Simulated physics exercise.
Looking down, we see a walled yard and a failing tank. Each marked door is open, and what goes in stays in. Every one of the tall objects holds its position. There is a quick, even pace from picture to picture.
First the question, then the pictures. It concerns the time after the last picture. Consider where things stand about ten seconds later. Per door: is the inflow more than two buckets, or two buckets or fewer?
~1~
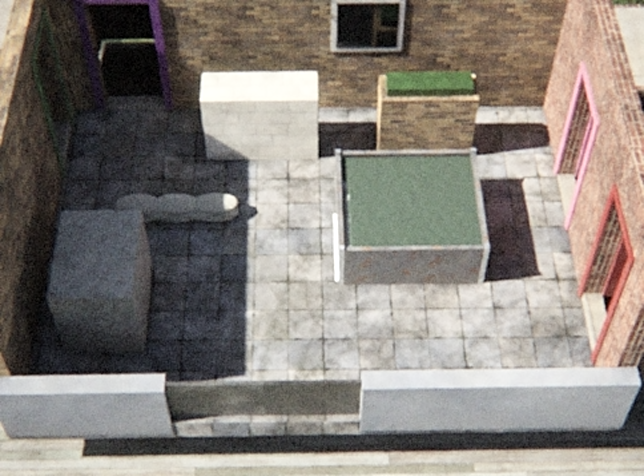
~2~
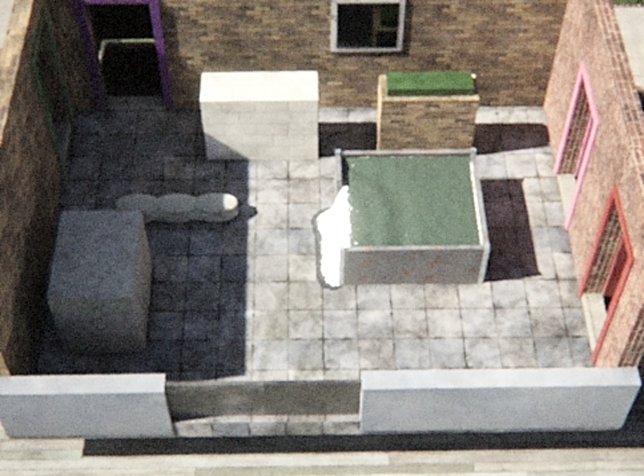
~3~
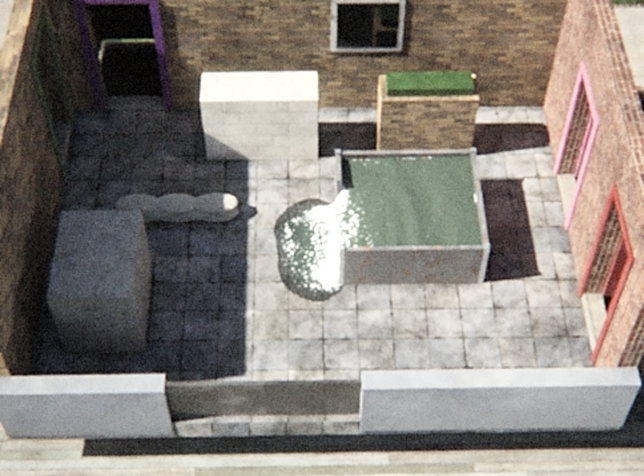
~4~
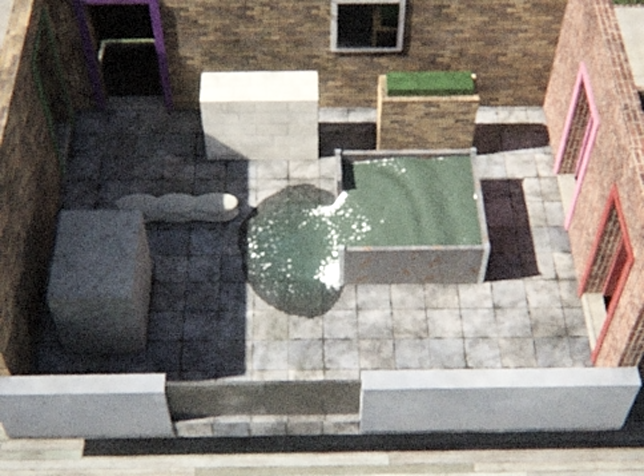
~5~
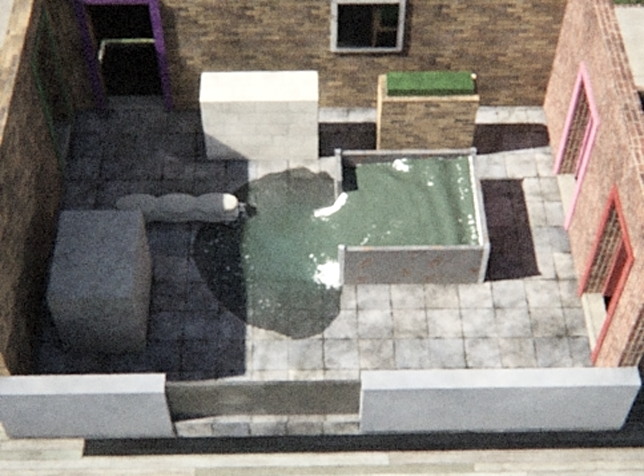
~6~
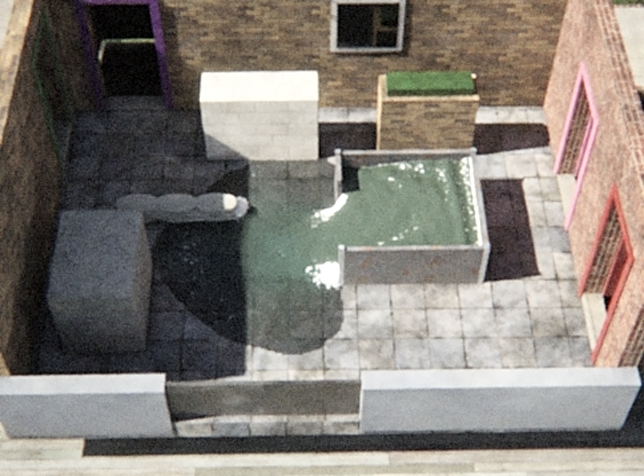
Pink door - two or fewer; red door - two or fewer; green door - two or fewer; purple door - more than two.
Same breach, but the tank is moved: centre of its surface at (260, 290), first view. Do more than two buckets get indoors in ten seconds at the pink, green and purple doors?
Pink: Exceeds the limit; green: Within the limit; purple: Exceeds the limit.
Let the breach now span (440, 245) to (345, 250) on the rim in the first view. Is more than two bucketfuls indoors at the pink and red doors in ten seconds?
I think the pink door crosses the limit and the red door crosses the limit.
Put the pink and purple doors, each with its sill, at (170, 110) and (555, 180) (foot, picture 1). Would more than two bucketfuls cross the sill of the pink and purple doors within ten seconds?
As I see it, the pink door tops the limit and the purple door stays within the limit.
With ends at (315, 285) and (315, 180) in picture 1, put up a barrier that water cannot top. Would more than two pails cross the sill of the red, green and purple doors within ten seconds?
The red one falls short, the green one falls short and the purple one falls short.
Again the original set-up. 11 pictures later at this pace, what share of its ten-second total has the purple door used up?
My guess is about 0 %.
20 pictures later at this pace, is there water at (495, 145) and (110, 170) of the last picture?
Not wet, soaked.
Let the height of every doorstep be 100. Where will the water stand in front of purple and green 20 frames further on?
Near 260 and 70 in a hundred.
A moment on, water covers 30 % of the floor; the pink door not reached, the red door not reached, the green door not reached, the purple door not reached.
Next, water covers 45 % of the floor; the pink door not reached, the red door not reached, the green door wet at the sill, nothing in, the purple door wet at the sill, nothing in.
Then, water covers 55 % of the floor; the pink door not reached, the red door not reached, the green door wet at the sill, nothing in, the purple door under two buckets in.
Later, water covers 80 % of the floor; the pink door not reached, the red door wet at the sill, nothing in, the green door wet at the sill, nothing in, the purple door over two buckets in.
In the end, water covers 95 % of the floor; the pink door under two buckets in, the red door wet at the sill, nothing in, the green door wet at the sill, nothing in, the purple door over two buckets in.
